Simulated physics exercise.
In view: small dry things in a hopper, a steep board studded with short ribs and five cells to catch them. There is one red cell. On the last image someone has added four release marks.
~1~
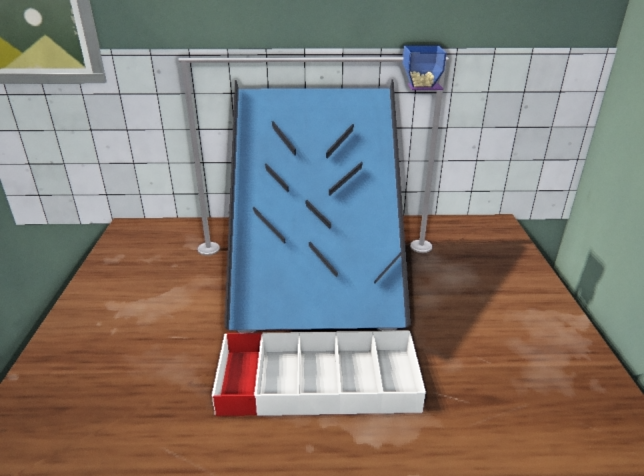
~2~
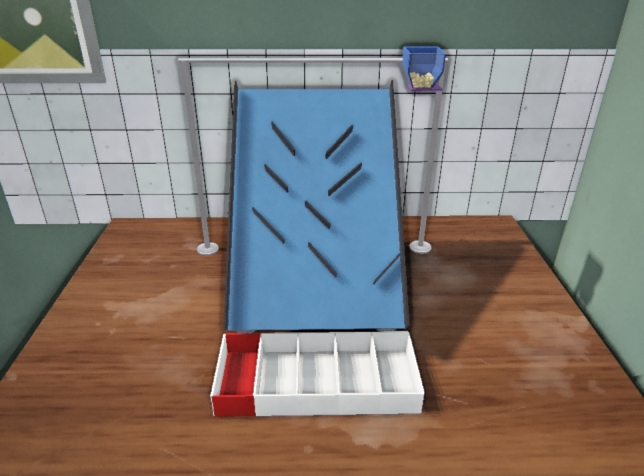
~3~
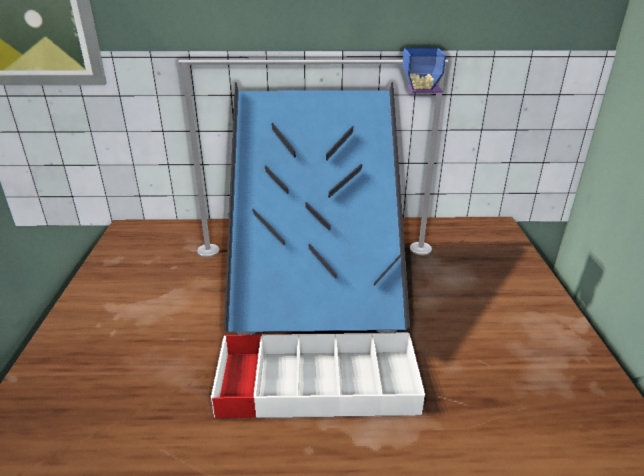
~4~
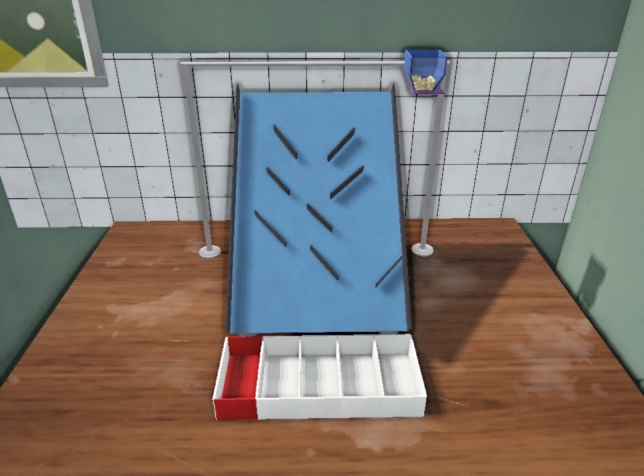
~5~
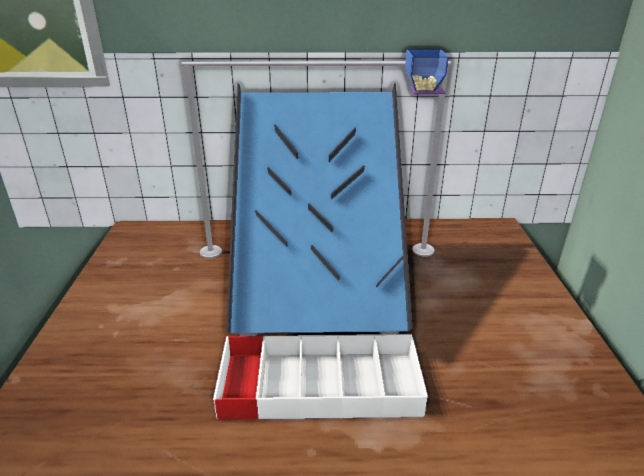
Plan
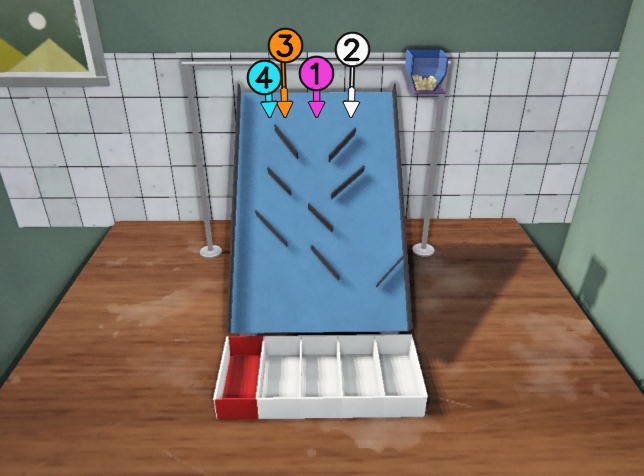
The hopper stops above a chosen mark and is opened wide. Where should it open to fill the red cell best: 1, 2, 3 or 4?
It is 4.
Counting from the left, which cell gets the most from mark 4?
The first.
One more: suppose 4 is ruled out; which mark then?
That is mark 3.
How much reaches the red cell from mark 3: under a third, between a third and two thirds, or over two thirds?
Mark 3 gives under a third.
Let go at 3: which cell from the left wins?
The fourth from the left.
On the marked copy, mark 1 meets the board at (316, 111); mark 2 meets the board at (351, 111); mark 3 meets the board at (284, 111); mark 4 meets the board at (269, 111).
With 1, just a few in the red cell, almost all in other cells, about a tenth outside the box.
With 2, not one piece in the red cell, almost all in other cells, about a tenth outside the box.
With 3, about a tenth in the red cell, the larger part in other cells, just a few outside the box.
With 4, roughly half in the red cell, roughly a third in other cells, about a tenth outside the box.
